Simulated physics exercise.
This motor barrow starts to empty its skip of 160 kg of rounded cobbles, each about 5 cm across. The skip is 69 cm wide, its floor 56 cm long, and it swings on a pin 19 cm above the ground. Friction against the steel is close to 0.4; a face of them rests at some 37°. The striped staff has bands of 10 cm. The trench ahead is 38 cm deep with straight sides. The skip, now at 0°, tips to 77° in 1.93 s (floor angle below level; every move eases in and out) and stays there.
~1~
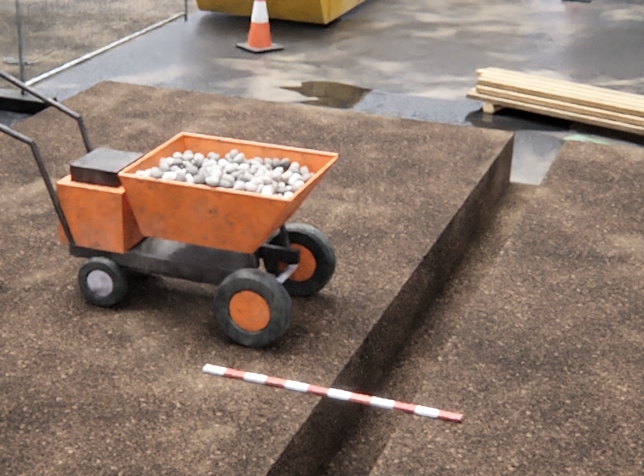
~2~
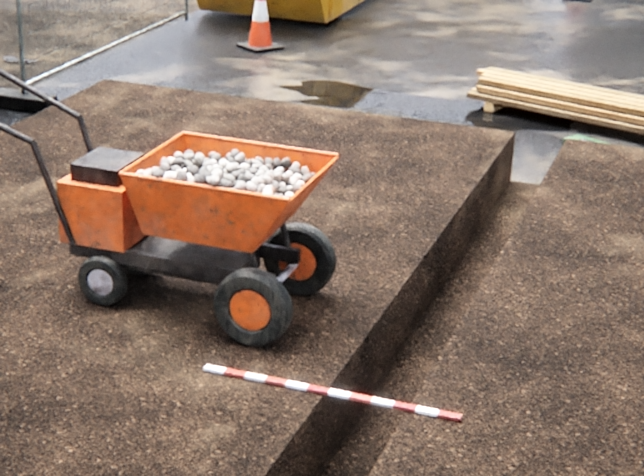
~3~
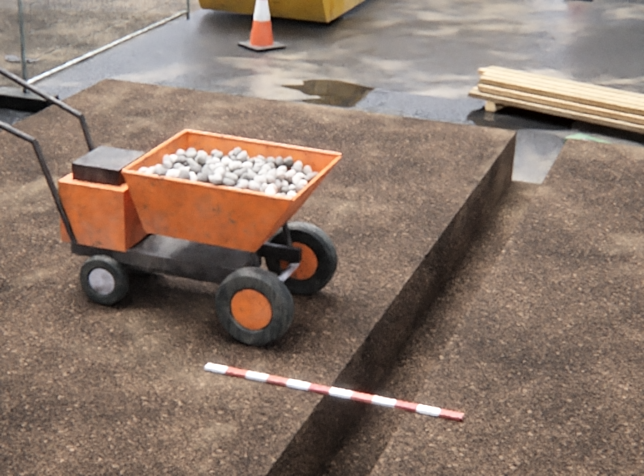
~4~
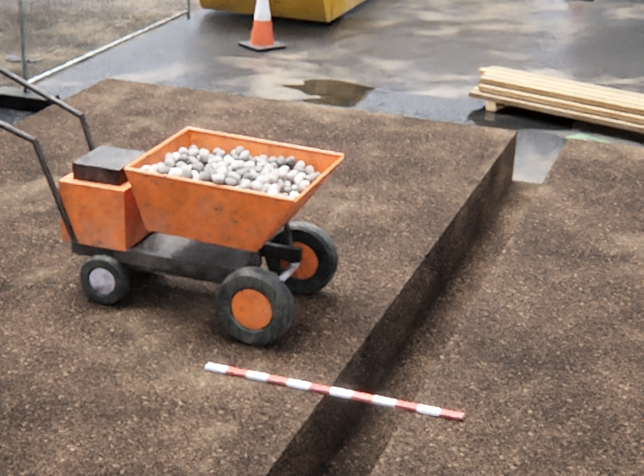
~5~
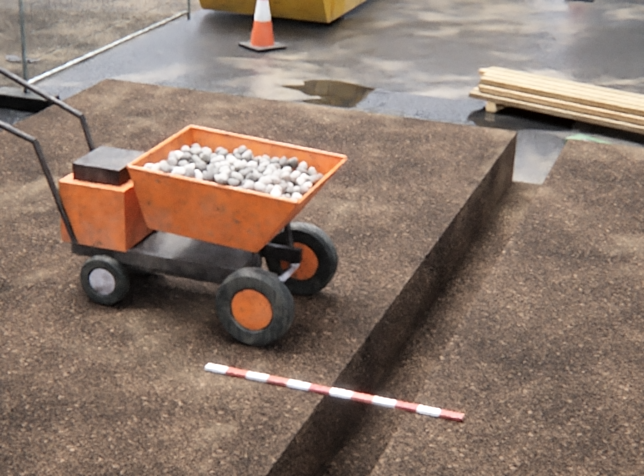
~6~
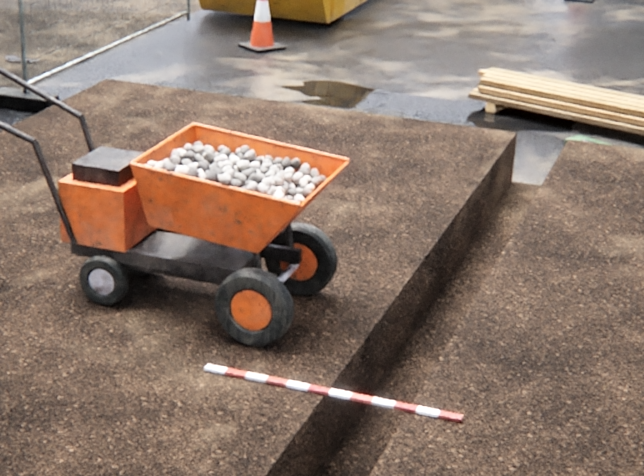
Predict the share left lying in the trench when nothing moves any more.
Some 81 per cent of it.
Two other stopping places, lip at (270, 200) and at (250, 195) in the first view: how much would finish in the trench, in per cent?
Near 100 per cent from the first place, 100 from the second.
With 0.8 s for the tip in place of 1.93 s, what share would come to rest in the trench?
In that case some 65 per cent.
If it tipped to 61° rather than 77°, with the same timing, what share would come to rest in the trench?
In that case some 55 per cent.
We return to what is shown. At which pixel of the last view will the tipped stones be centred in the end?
Around (418, 393).
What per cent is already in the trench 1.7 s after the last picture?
About 45 per cent by then.
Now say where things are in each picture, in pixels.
In the first frame, the skip is at 0°, its lip at (288, 201); the top of the load is at (235, 169).
In the second frame, lip at (289, 200), floor tilted 0°, highest stones at (235, 168).
In the third frame, the skip is at 1°, its lip at (292, 200); the top of the load is at (238, 167).
In the fourth frame, the skip is at 2°, its lip at (295, 201); the top of the load is at (218, 162).
In the fifth frame, lip at (297, 203), floor tilted 3°, highest stones at (220, 161).
In the sixth frame, the skip is at 5°, its lip at (300, 205); the top of the load is at (211, 157).
Then, 1.2 s after the last picture the floor is at 65°, 97 % in the skip, 3 % in the trench; the foremost stones are at (412, 326).
Then, 1.7 s after the last picture the floor is at 77°, 38 % in the skip, 47 % in the trench, 15 % past the trench; the foremost stones are at (540, 381).
Then, 2.1 s after the last picture the floor is at 77°, 15 % in the skip, 66 % in the trench, 19 % past the trench; the foremost stones are at (594, 380).
Then, 4.0 s after the last picture the floor is at 77°, 0 % in the skip, 81 % in the trench, 19 % past the trench; the foremost stones are at (612, 388).
